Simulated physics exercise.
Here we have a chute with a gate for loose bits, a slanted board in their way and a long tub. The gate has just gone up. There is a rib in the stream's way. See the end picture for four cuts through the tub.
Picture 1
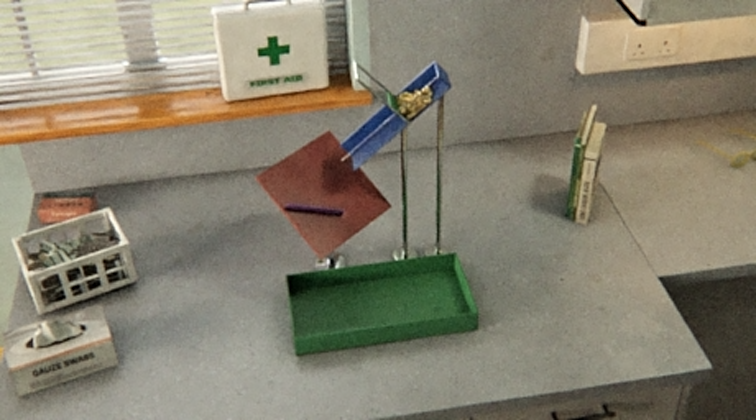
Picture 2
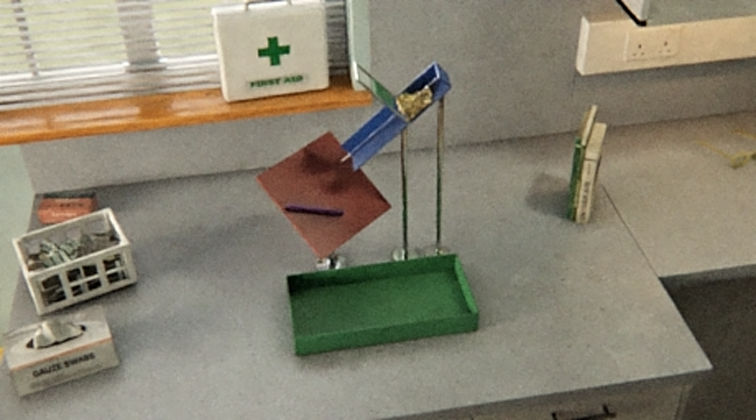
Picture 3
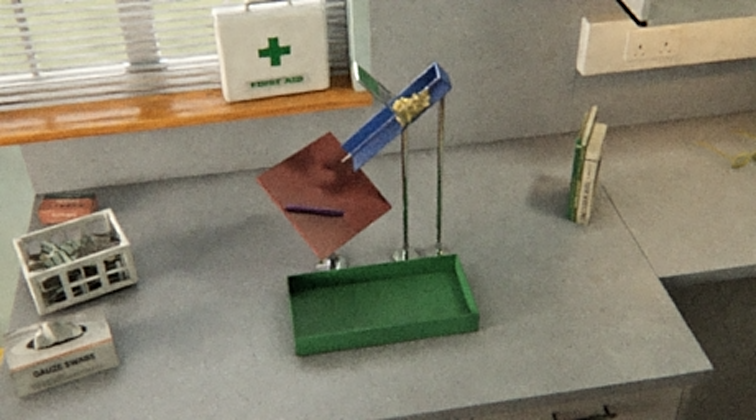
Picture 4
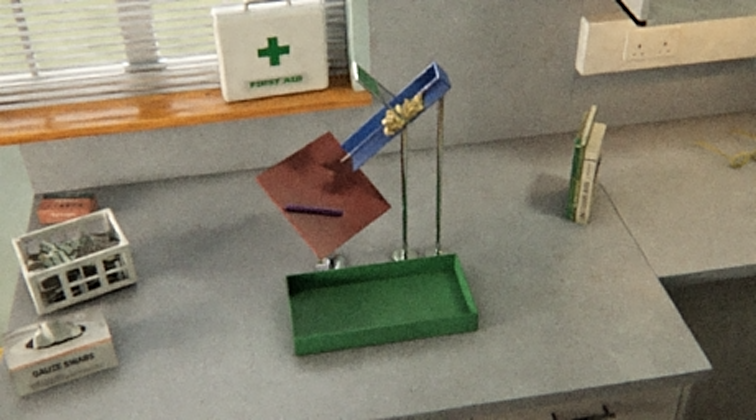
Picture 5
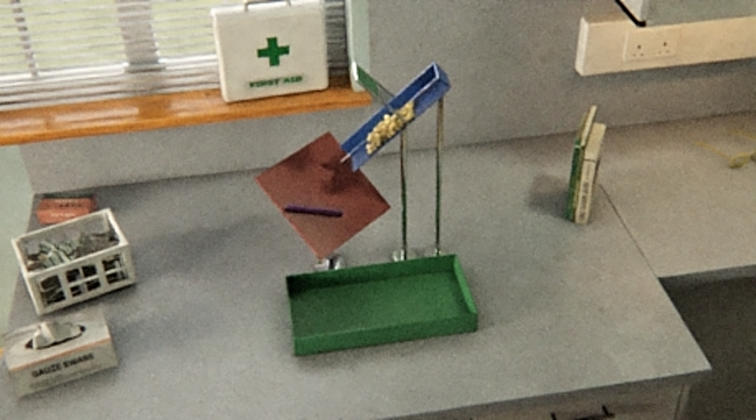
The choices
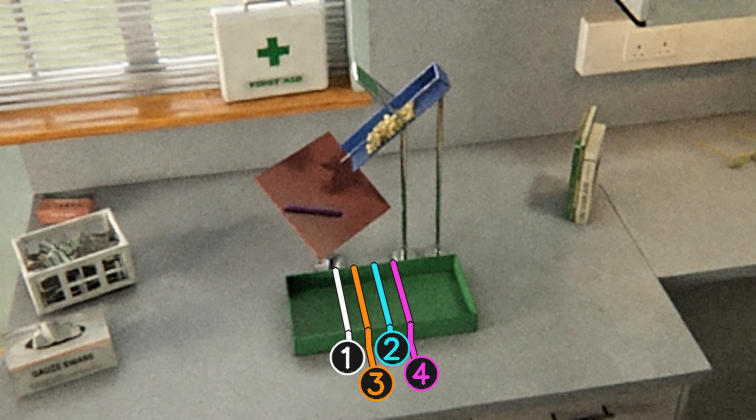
Pale beans sliding down a sloping blue chute above a tilted reddish board with a purple rib and an empty green tub.
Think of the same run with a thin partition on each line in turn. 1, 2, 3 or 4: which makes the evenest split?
4.
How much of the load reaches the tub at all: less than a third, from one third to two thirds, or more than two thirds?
About that: More than two thirds.
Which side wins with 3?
More lands on the right.
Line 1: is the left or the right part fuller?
More lands on the right.
On the marked copy, line 1 crosses the front rim at (348, 331); line 2 crosses the front rim at (389, 326); line 3 crosses the front rim at (367, 329); line 4 crosses the front rim at (410, 323).
For line 1, of what is caught, none on the left of the divider, all on the right.
For line 2, of what is caught, a small part on the left of the divider, nearly all on the right.
For line 3, of what is caught, a stray few on the left of the divider, nearly all on the right.
For line 4, of what is caught, about a third on the left of the divider, about two thirds on the right.
